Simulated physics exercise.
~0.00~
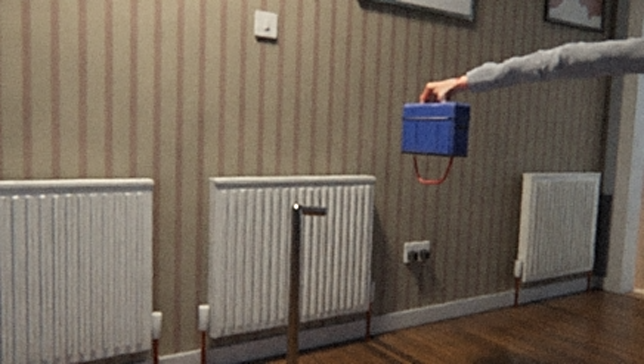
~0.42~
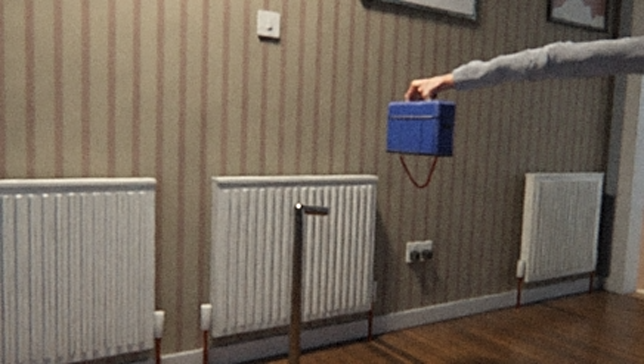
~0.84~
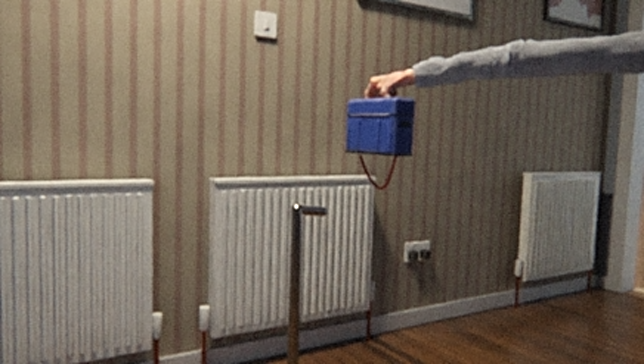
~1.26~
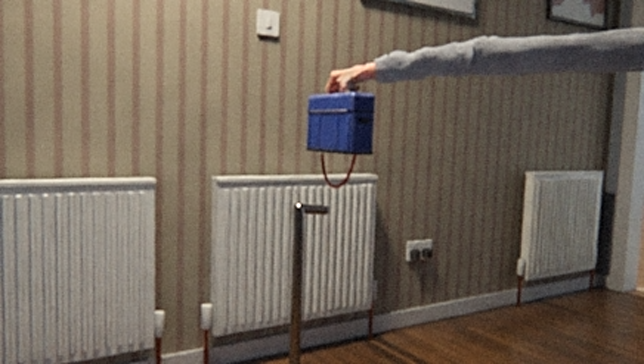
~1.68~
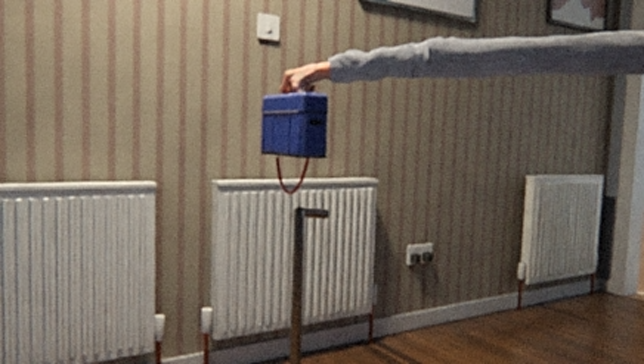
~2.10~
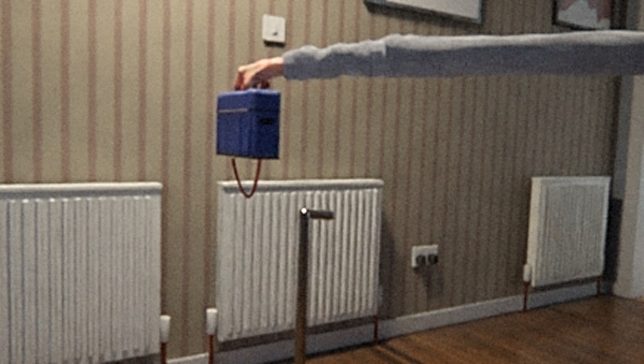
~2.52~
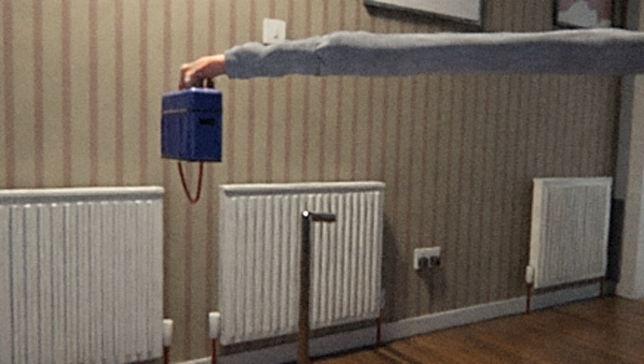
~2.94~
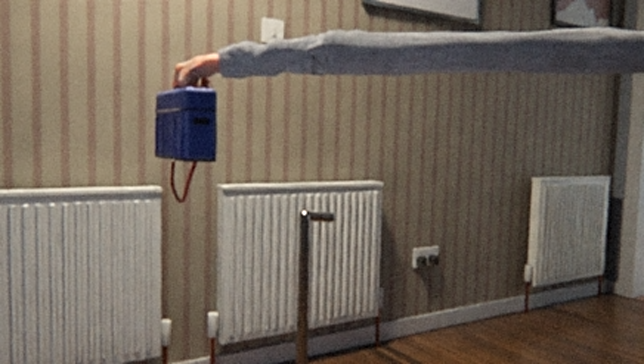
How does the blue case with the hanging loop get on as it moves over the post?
It passes clear of the post, with its loop still hanging free, and ends up on the left side.
By a striped wall with radiators, a hand carries a blue case left past a post.
